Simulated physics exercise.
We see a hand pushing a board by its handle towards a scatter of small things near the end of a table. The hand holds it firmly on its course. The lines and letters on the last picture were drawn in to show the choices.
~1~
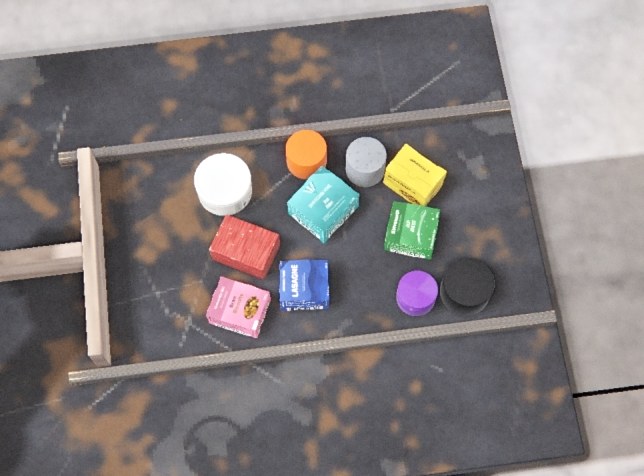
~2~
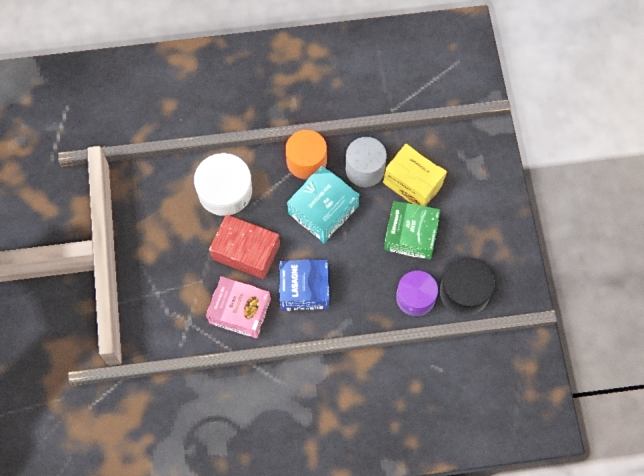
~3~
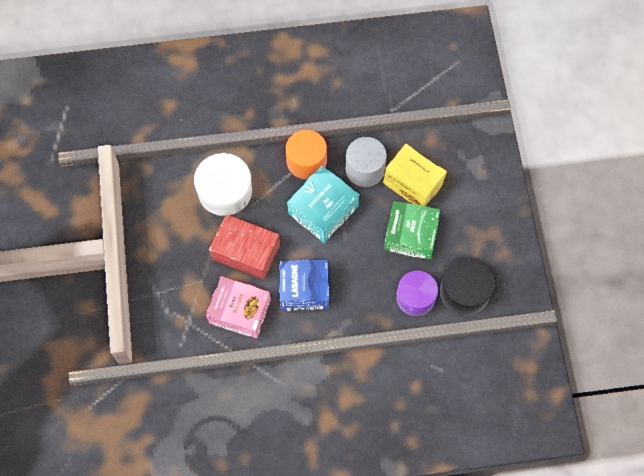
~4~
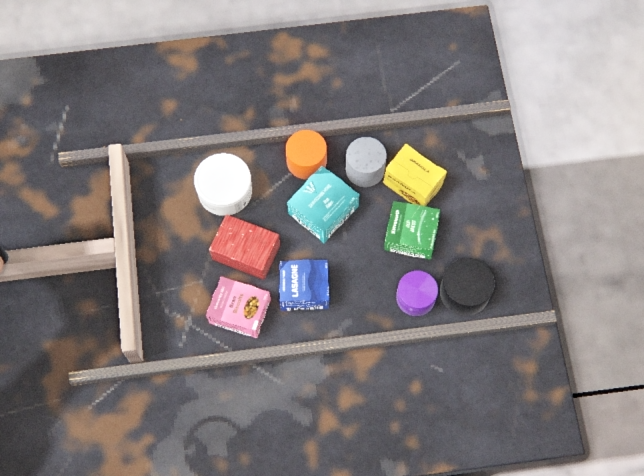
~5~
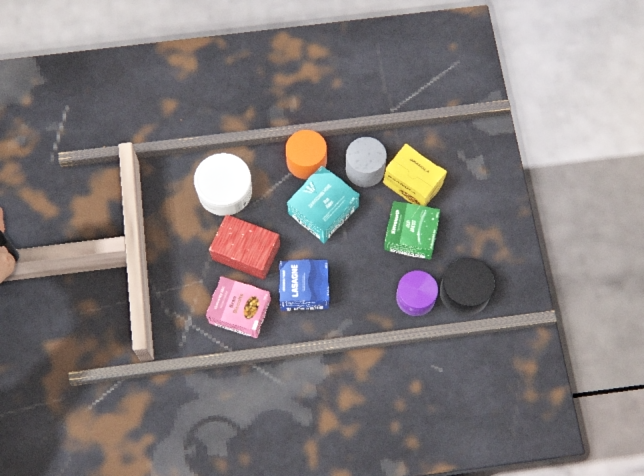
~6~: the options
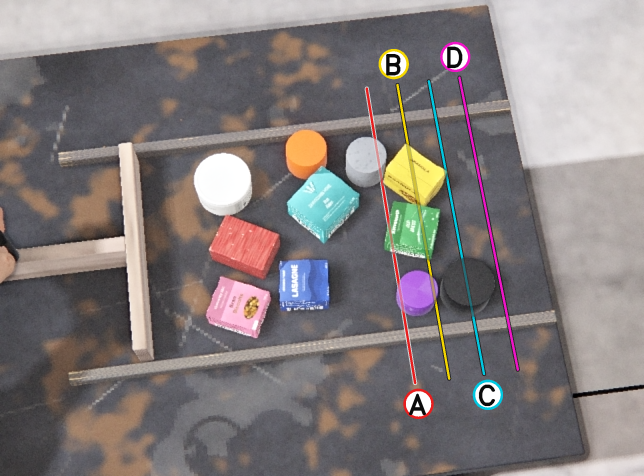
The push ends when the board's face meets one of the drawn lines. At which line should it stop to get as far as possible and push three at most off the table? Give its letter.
As far as mark B.
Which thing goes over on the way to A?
It is the black pot.
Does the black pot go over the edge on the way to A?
Yes.
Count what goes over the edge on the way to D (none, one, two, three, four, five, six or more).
Six or more.
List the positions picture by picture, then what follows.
The first frame shows orange pot (307, 155); red block (245, 247); yellow packet (415, 178).
The second frame shows board (99, 246); turquoise packet (323, 204).
The third frame shows board (111, 245); black pot (467, 286).
The fourth frame shows board (122, 244); blue packet (304, 285).
The fifth frame shows board (132, 242); grey pot (365, 163); white jar (224, 185); orange pot (307, 155).
On the marked copy, A at (390, 228); B at (422, 224); C at (455, 220); D at (487, 216).
Following B. Soon after the start, board (238, 229); pink packet (280, 298); white jar (267, 180).
Later, board (343, 217); black pot (525, 278); purple tin (481, 289).
In the end, board (420, 207); black pot over the edge; purple tin over the edge; two fallen.
As for the rest, A is within the limit but short; C drops four; D drops seven.
